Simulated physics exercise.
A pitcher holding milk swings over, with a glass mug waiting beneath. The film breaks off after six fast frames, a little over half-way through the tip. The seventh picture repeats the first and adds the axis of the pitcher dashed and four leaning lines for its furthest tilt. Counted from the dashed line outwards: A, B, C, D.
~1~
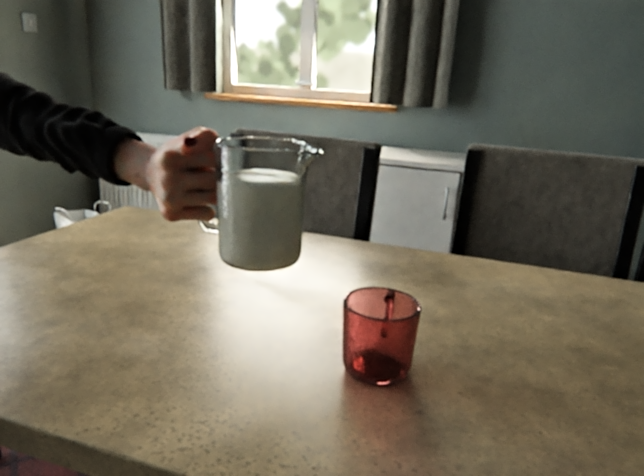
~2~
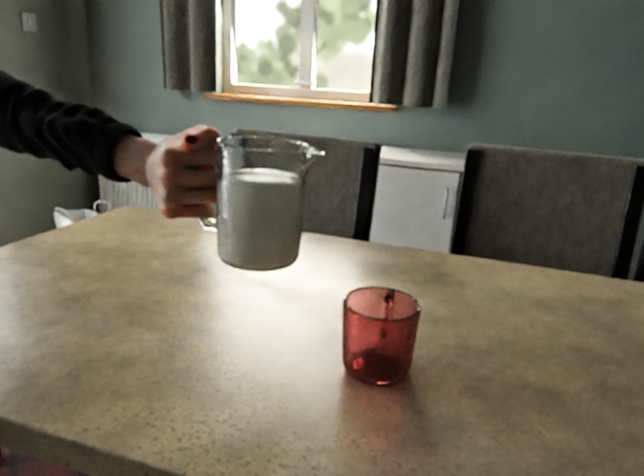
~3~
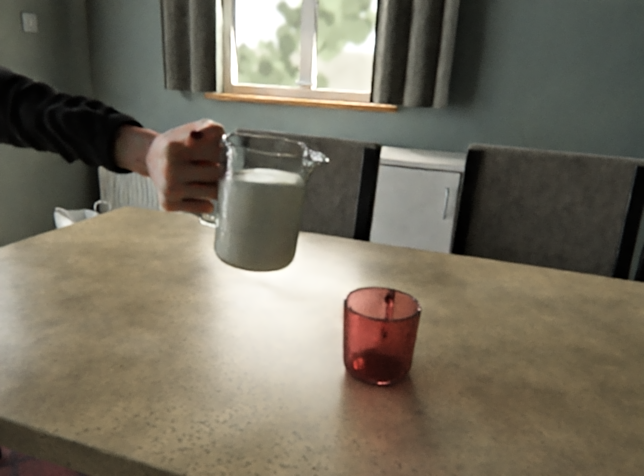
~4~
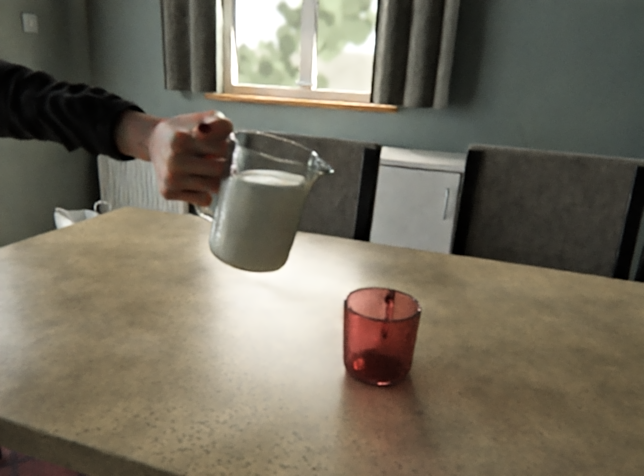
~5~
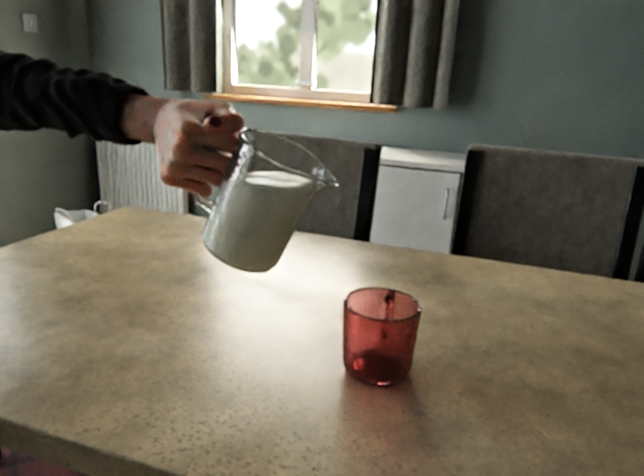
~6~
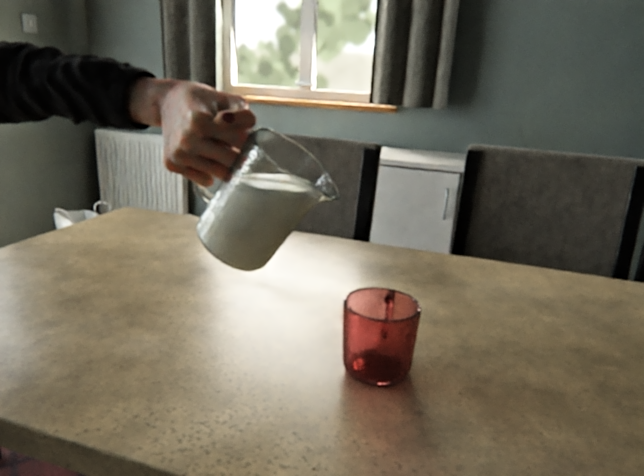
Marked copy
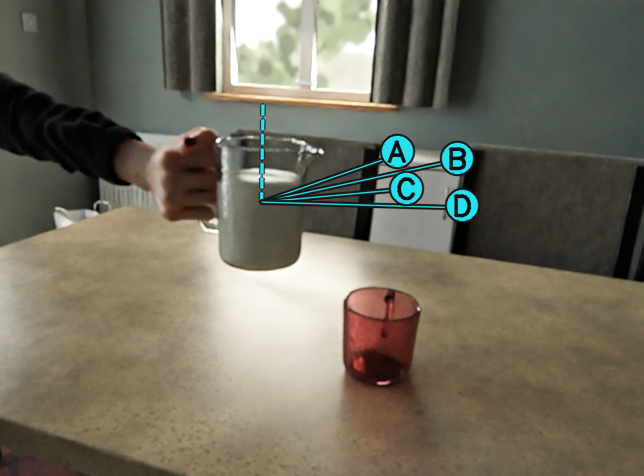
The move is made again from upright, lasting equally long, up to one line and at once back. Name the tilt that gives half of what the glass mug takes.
Tilt A does it best.
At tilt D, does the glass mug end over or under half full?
Over.
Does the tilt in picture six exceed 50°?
No, it does not.
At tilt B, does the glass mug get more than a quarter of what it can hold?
Yes, it does.
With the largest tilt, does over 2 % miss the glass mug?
Yes.
On the marked copy, A at (382, 159); B at (441, 163); C at (389, 190); D at (445, 207).
If A is chosen, the glass mug ends with about 53 % of what it can hold.
If B is chosen, the glass mug ends with about 71 % of what it can hold.
If C is chosen, the glass mug ends with about 85 % of what it can hold; 4 % of the milk is spilt.
If D is chosen, the glass mug ends with about 88 % of what it can hold; 13 % of the milk is spilt.
